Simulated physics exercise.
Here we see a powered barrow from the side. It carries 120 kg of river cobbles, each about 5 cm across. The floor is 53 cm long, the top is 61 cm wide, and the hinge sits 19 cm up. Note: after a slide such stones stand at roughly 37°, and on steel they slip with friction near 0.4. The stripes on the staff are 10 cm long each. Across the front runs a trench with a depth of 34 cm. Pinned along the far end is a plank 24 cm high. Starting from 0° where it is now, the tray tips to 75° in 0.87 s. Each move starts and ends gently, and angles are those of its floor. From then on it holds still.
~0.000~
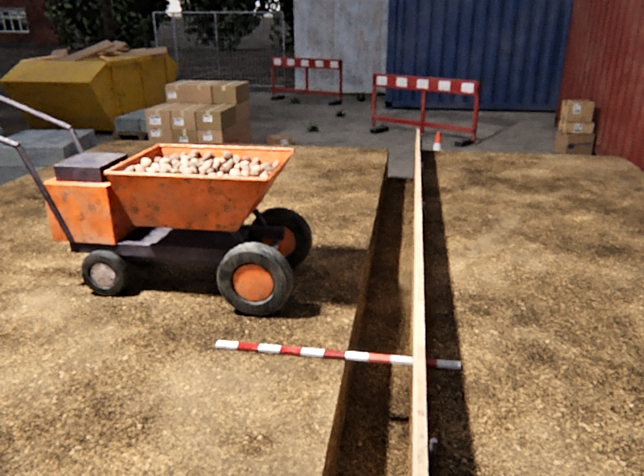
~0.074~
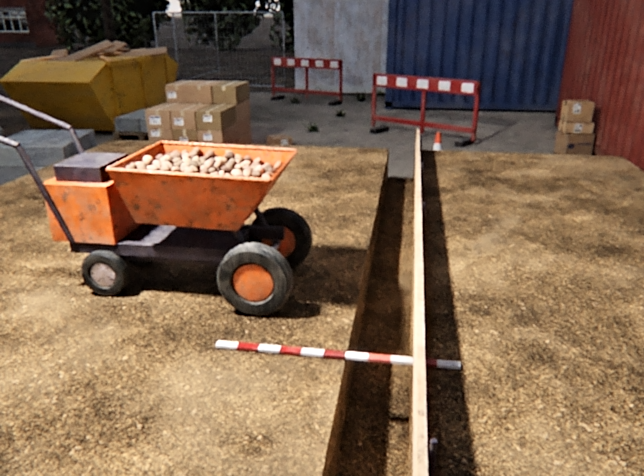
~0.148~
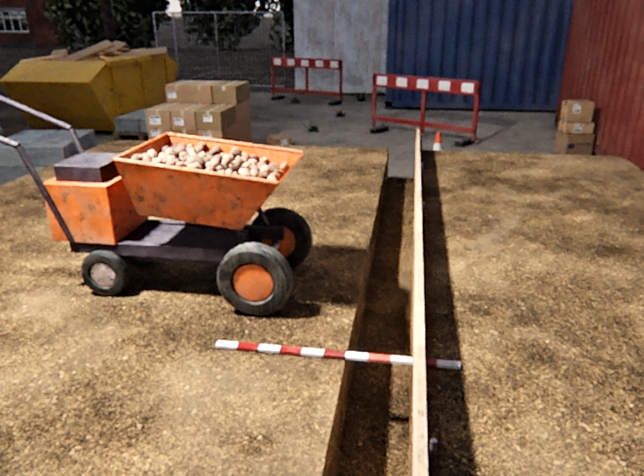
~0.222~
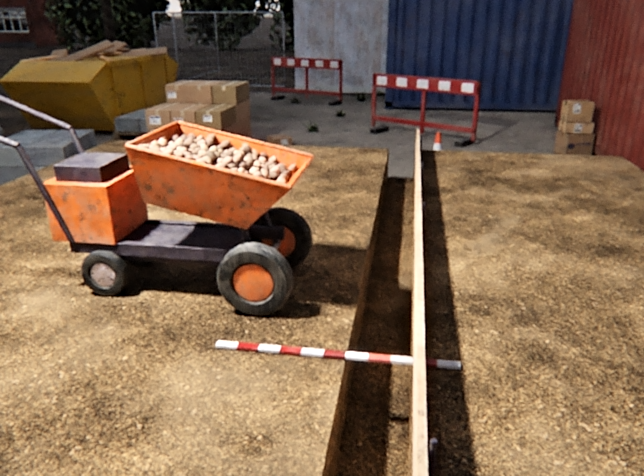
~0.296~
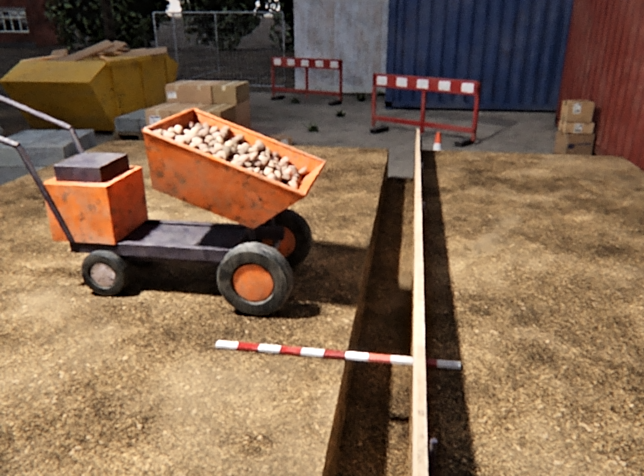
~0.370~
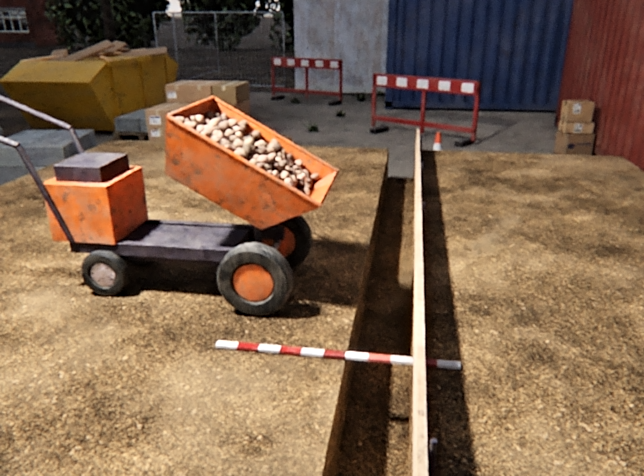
In a dirt yard with a yellow skip, cardboard boxes and red-and-white barriers behind, an orange wheeled barrow loaded with rounded stones stands left of a narrow trench. Its tray begins level, then its rear rises gradually off the dark frame, slanting steadily more steeply down toward the right.
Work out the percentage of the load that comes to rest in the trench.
It works out at about 90 per cent of the load.
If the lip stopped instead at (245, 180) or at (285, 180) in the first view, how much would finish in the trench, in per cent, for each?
Estimates: 100 % then 70 %.
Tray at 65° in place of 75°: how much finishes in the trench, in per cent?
Trench share: Approx. 75%.
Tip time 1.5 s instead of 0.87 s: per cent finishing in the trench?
In that case, around 100%.
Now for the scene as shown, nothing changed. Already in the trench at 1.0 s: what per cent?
I'd say near 40 per cent at that time.
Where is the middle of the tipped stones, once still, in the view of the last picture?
Centre estimate: Around (389, 335).
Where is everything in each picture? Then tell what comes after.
In the first frame, the tray is at 0°, its lip at (267, 180); the top of the load is at (195, 160).
In the second frame, the tray is at 2°, its lip at (270, 181); the top of the load is at (189, 158); the stones move at 0.3 m/s on average.
The third frame shows lip at (278, 183), floor tilted 6°, highest stones at (180, 151); the stones move at 0.7 m/s on average.
The fourth frame shows lip at (291, 188), floor tilted 12°, highest stones at (187, 141); the stones move at 0.9 m/s on average.
The fifth frame shows lip at (305, 195), floor tilted 20°, highest stones at (195, 131); the stones move at 1.1 m/s on average.
The sixth frame shows lip at (320, 206), floor tilted 29°, highest stones at (211, 121); the stones move at 1.2 m/s on average.
After 0.6 s the floor is at 63°; 100 % in the tray; the foremost stones are at (358, 228).
After 1.0 s the floor is at 75°; 55 % in the tray, 40 % in the trench, 5 % past the trench; the foremost stones are at (448, 272).
After 1.3 s the floor is at 75°; 17 % in the tray, 73 % in the trench, 10 % past the trench; the foremost stones are at (554, 293).
After 3.3 s the floor is at 75°; 0 % in the tray, 90 % in the trench, 10 % past the trench; the foremost stones are past the picture's edge.
